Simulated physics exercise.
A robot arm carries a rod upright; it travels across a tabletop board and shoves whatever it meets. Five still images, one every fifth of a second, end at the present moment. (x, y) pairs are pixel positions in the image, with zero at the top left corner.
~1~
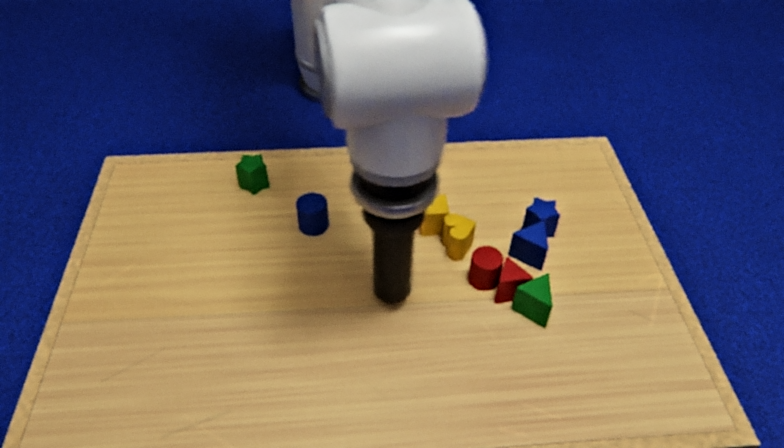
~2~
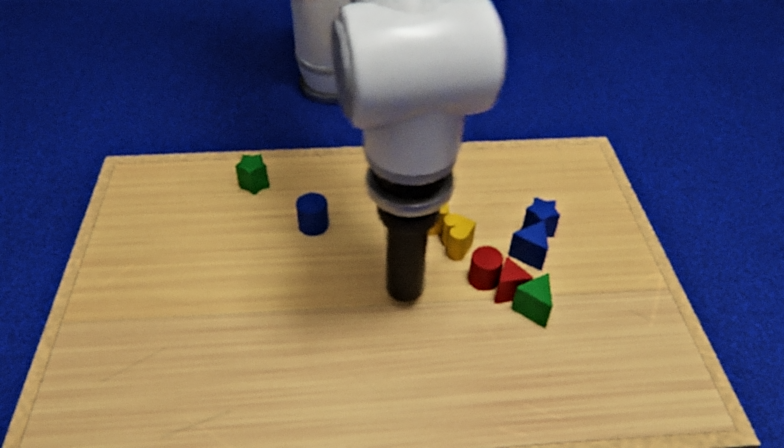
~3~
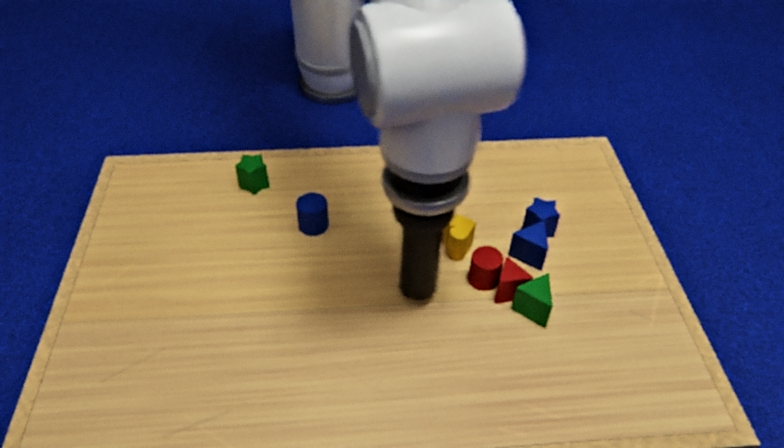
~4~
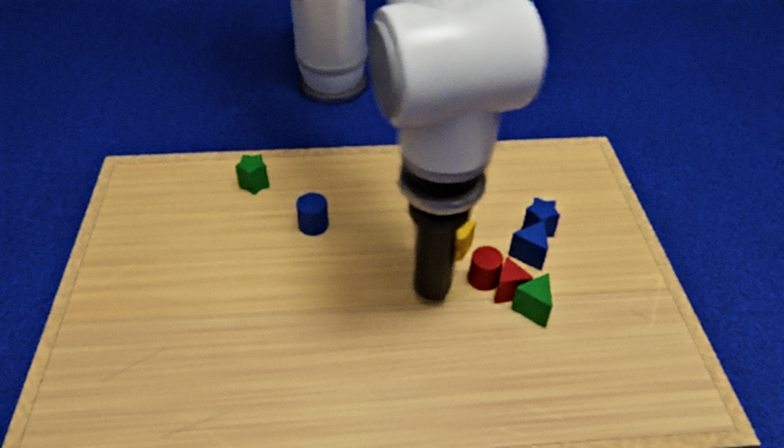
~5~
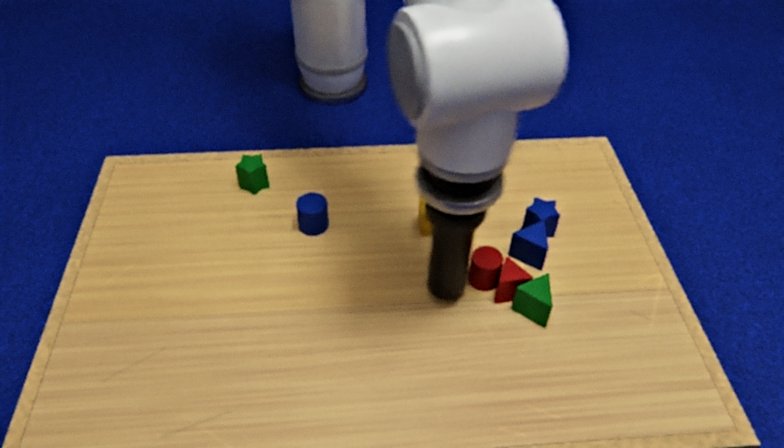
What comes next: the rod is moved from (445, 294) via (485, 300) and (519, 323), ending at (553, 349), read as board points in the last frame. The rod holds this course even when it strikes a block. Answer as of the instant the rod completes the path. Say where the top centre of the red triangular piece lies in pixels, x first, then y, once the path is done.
It comes to (532, 269).
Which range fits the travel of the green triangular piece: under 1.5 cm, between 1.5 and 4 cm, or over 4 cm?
Goes 1.5 to 4 cm.
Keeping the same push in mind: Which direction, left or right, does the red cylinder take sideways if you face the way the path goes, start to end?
Seen from start to end, it moves left.
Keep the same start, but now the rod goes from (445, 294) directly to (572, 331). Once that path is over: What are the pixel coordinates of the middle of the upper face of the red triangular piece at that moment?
The red triangular piece ends near (534, 272).
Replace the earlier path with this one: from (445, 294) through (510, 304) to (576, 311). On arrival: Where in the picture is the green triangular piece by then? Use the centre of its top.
I predict (627, 302).
On the path given first. One third of the way, rod at (487, 292); red cylinder at (499, 252); red triangular piece at (524, 267), turned 20° clockwise.
Two thirds of the way, rod at (521, 316); red cylinder at (499, 252); red triangular piece at (532, 269), turned 25° anticlockwise; green triangular piece at (560, 293), turned 50° anticlockwise.
At the end, rod at (556, 341); yellow heart block unmoved; red cylinder at (499, 252); red triangular piece at (532, 269), turned 25° anticlockwise; green triangular piece at (569, 300), turned 100° anticlockwise.
